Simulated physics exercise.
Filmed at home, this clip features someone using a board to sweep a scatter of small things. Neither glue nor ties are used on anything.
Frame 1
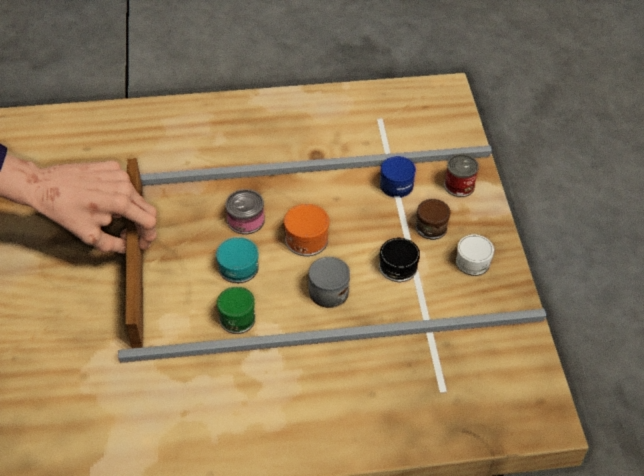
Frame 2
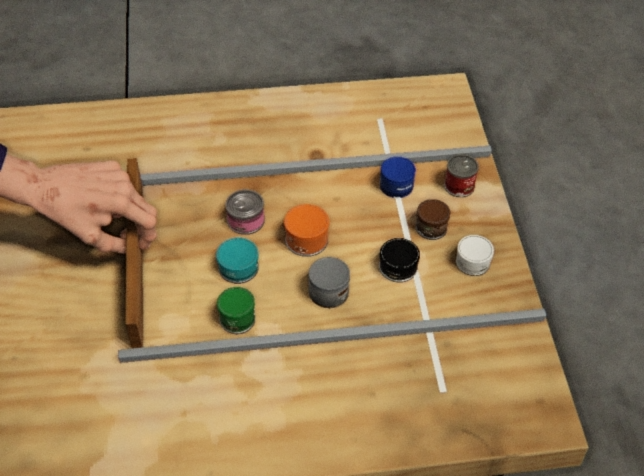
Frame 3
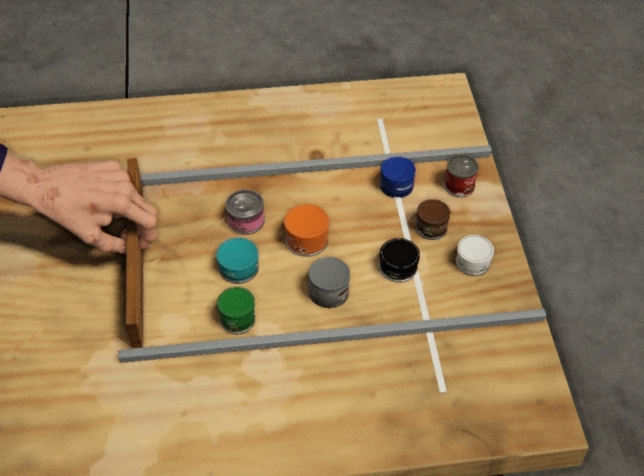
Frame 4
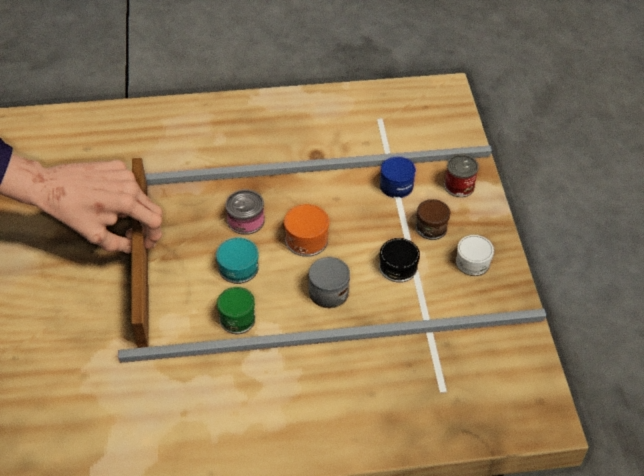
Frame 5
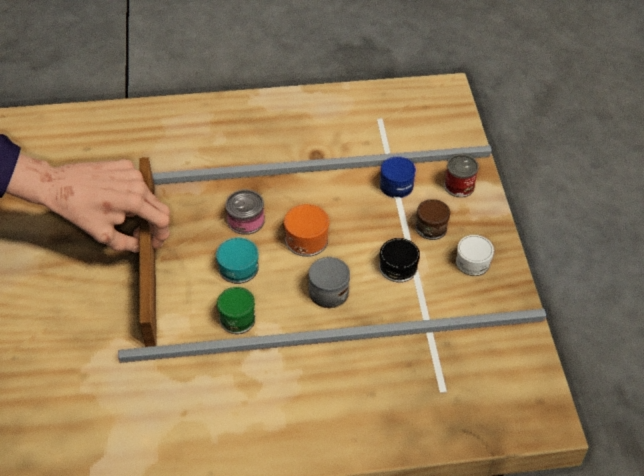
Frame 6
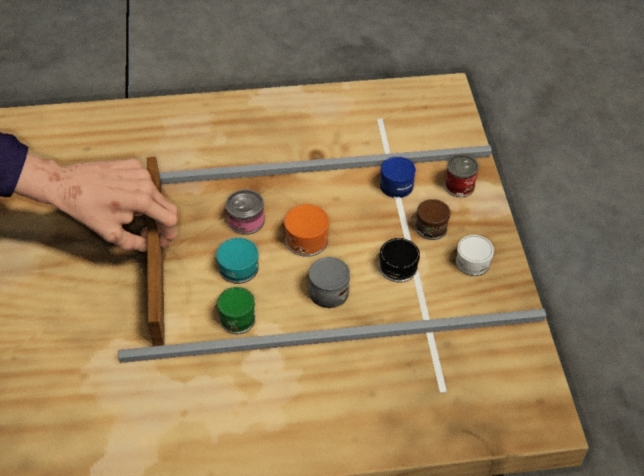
On a wooden tabletop, a hand sliding an upright brown board slightly right between two grey rails, the scattered colourful tins staying still.
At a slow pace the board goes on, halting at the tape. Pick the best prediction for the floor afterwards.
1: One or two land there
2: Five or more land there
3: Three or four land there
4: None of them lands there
None of them lands there (4).
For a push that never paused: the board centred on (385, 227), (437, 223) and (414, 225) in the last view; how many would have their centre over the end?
The counts: 0, 1 and 0.
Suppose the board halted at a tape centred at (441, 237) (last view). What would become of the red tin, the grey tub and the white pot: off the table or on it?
The red tin? It is safe. The grey tub? It is safe. The white pot? It does not stay.
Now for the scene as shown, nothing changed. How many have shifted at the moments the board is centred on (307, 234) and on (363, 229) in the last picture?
The first number is 5, the next one 7.
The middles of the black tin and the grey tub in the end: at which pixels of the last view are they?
The black tin ends at (467, 253) and the grey tub at (437, 268).
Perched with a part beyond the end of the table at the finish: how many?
Things overhanging at the end: 0.
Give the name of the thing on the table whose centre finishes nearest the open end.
White pot.
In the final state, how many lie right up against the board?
The answer is 5.
Early on, none off yet; red tin at rest near (461, 176); white pot at rest near (474, 256); brown pot at rest near (433, 219).
Finally, the number that fall off is zero.
